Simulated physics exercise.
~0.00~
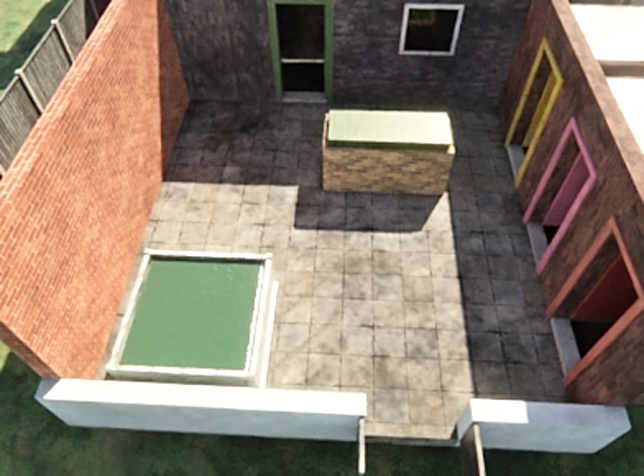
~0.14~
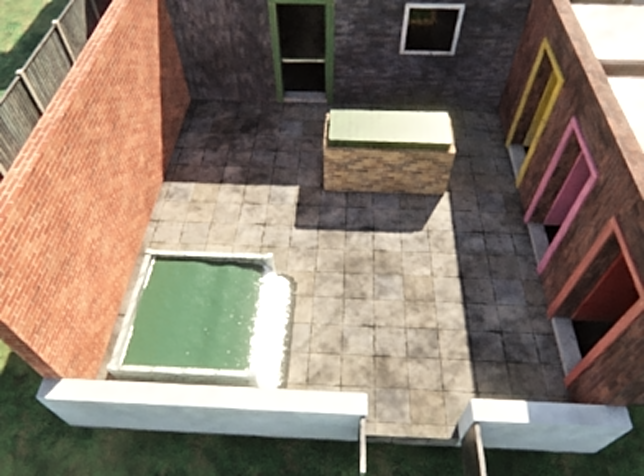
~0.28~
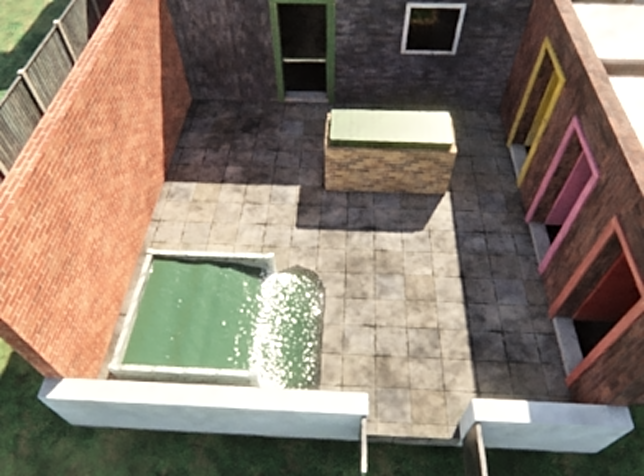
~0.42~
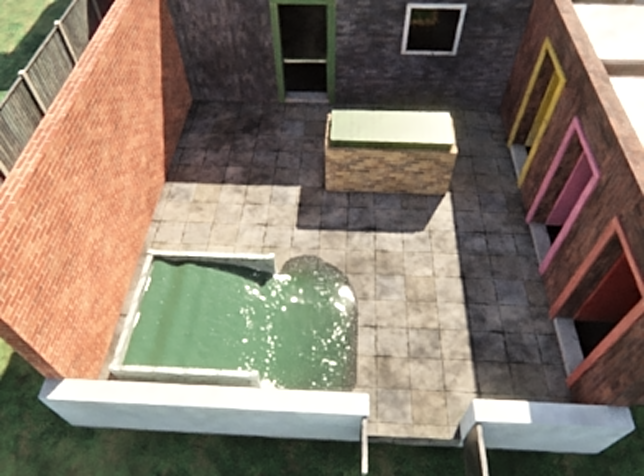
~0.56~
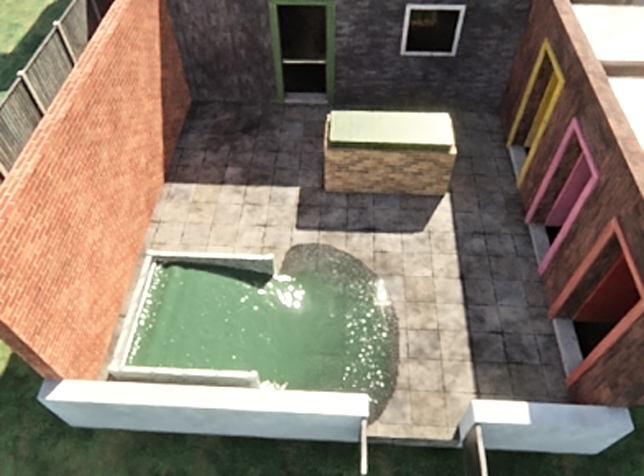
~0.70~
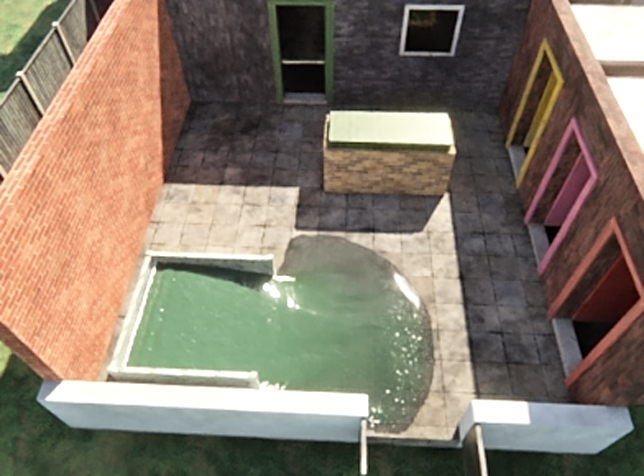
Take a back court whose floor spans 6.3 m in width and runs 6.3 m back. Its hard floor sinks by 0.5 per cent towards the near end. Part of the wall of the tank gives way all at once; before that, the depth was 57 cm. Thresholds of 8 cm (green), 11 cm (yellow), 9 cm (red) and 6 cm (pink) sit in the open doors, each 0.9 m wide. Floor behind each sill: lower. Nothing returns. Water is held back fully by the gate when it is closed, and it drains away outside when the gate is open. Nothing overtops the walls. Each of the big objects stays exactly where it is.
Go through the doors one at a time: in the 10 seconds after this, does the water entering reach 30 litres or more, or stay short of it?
Going through them: The green door stays short; the yellow door stays short; the red door reaches it; the pink door reaches it.
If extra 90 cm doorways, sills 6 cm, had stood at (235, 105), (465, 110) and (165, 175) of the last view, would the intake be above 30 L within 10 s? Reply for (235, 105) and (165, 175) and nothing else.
Less, less.
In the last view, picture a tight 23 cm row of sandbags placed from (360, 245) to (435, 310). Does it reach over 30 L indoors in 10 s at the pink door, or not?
Then, at pink, the limit is respected.
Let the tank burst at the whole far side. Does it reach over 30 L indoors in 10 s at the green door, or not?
Green: Exceeds.
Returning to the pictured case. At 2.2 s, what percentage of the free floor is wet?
Roughly 40 % of the floor is wet.
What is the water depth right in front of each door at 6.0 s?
Door by door in cm, green shows 0, yellow shows 5, red shows 8, pink shows 7.
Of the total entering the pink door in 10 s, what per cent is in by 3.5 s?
Some 70 in a hundred.
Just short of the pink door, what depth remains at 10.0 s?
I'd put it at around 4.0 cm deep.
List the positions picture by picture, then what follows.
In the first picture, the tank at (197, 311) is whole and still, 57 cm deep.
In the second picture, the front is at a hidden place, 0.9 m from the gap at (263, 326); 0.4 m2 of floor is under water; 57 cm left at the back of the tank.
In the third picture, water pours out at (265, 327) and has run 1.2 m, to a hidden place; typically 10 cm deep outside, 57 cm at the tank's back.
In the fourth picture, the front is at a hidden place, 1.4 m from the gap at (266, 328); 2.5 m2 of floor is under water; 55 cm left at the back of the tank.
In the fifth picture, the front is at a hidden place, 1.8 m from the gap at (265, 329); 3.9 m2 of floor is under water; 48 cm left at the back of the tank.
In the sixth picture, water pours out at (264, 330) and has run 2.3 m, to (423, 319); typically 6 cm deep outside, 49 cm at the tank's back.
After 1.4 s water covers 35 % of the floor and is deepest (22 cm) near (274, 359); green door not reached, yellow door not reached, red door 14 cm at the sill, 0 L in, pink door not reached.
After 2.2 s water covers 40 % of the floor and is deepest (34 cm) near (562, 411); green door not reached, yellow door not reached, red door 26 cm at the sill, 57 L in, pink door 15 cm at the sill, 4 L in.
After 3.5 s water covers 45 % of the floor and is deepest (20 cm) near (556, 384); green door not reached, yellow door 7 cm at the sill, 0 L in, red door 20 cm at the sill, 159 L in, pink door 13 cm at the sill, 46 L in.
After 6.0 s water covers 50 % of the floor and is deepest (14 cm) near (463, 108); green door not reached, yellow door 5 cm at the sill, 0 L in, red door 8 cm at the sill, 193 L in, pink door 7 cm at the sill, 67 L in.
After 10.0 s water covers 90 % of the floor and is deepest (6 cm) near (142, 248); green door 2 cm at the sill, 0 L in, yellow door 5 cm at the sill, 0 L in, red door 3 cm at the sill, 194 L in, pink door 4 cm at the sill, 68 L in.
